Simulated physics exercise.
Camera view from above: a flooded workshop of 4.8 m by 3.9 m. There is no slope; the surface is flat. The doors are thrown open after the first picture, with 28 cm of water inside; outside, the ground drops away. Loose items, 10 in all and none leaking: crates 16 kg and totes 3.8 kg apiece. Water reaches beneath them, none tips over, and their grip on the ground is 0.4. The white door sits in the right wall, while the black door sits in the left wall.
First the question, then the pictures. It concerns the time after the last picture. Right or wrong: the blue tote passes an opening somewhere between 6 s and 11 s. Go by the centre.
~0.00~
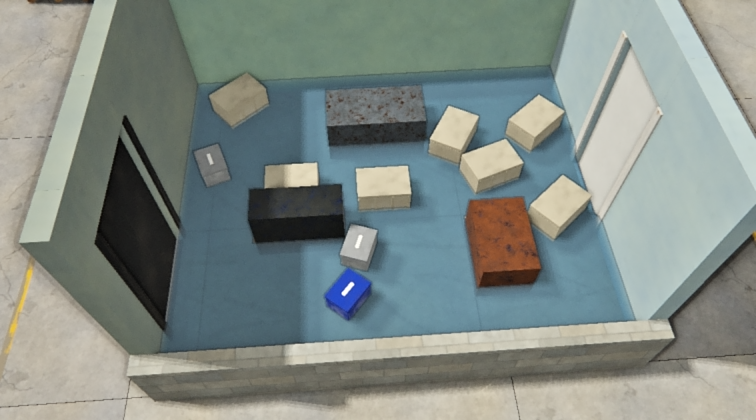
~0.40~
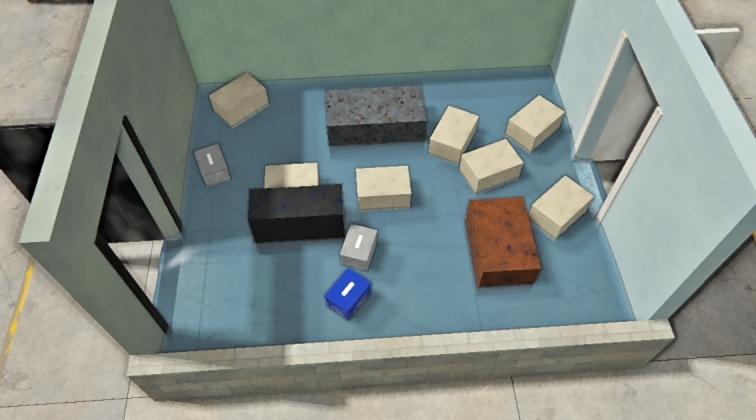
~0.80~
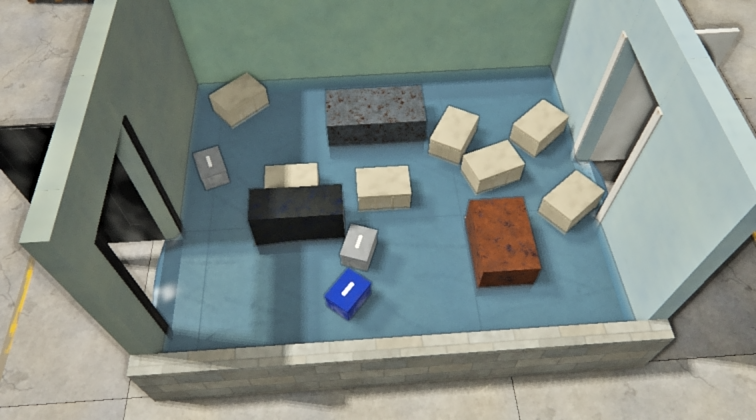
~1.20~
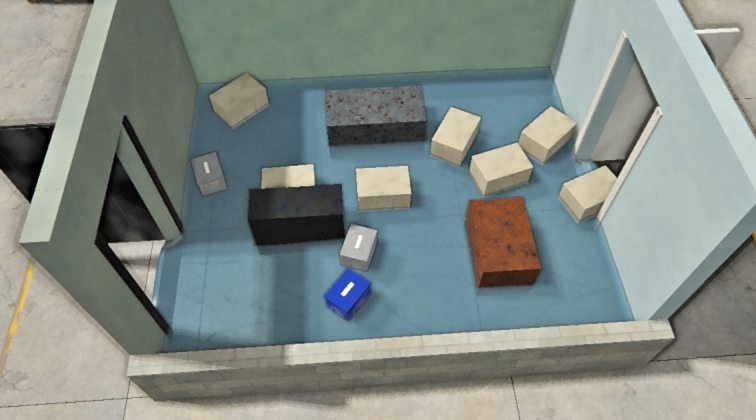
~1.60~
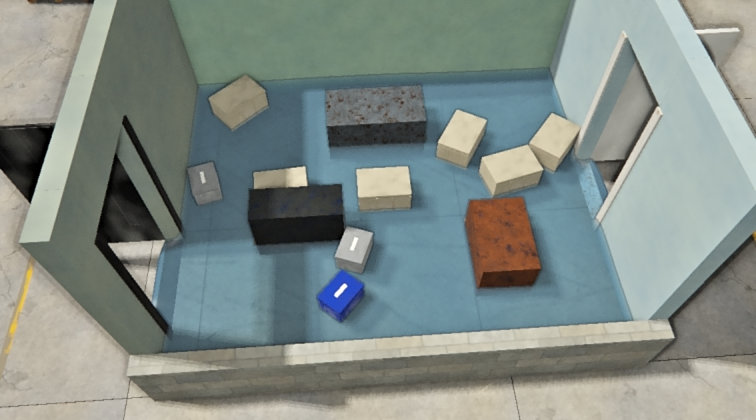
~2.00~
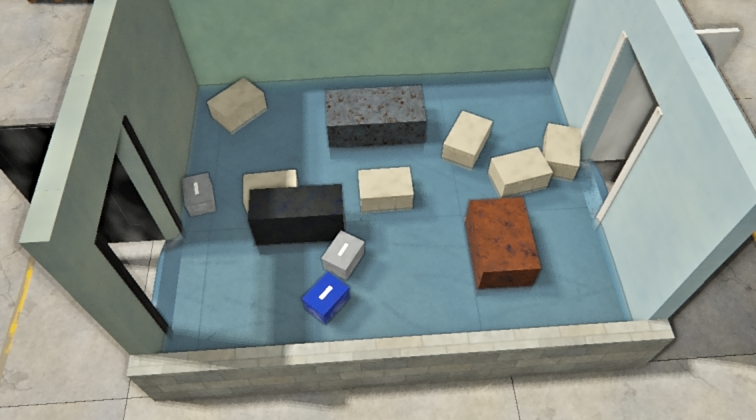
Right.
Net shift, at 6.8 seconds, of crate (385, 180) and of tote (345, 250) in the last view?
First one 60 cm, second one 140 cm.
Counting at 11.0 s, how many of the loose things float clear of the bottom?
At that moment 2.
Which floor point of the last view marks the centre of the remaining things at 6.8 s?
Close to (315, 226).
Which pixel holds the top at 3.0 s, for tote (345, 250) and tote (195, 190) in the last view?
Estimated pixels: (313, 258) and (165, 245).
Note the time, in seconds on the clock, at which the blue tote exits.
Around 7.5 seconds.
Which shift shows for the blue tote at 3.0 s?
About 60 cm out of place.
After 3.0 s the blue tote is near (294, 298), 0.6 m from its start, afloat; 2 of 10 are out; 8 afloat.
After 6.8 s the blue tote is near (185, 290), 1.7 m from its start, afloat; 5 of 10 are out; 5 afloat.
After 11.0 s the blue tote has gone out (at 7.3 s); 8 of 10 are out; 2 afloat.
After 15.0 s the blue tote has gone out (at 7.3 s); 8 of 10 are out; 2 afloat.
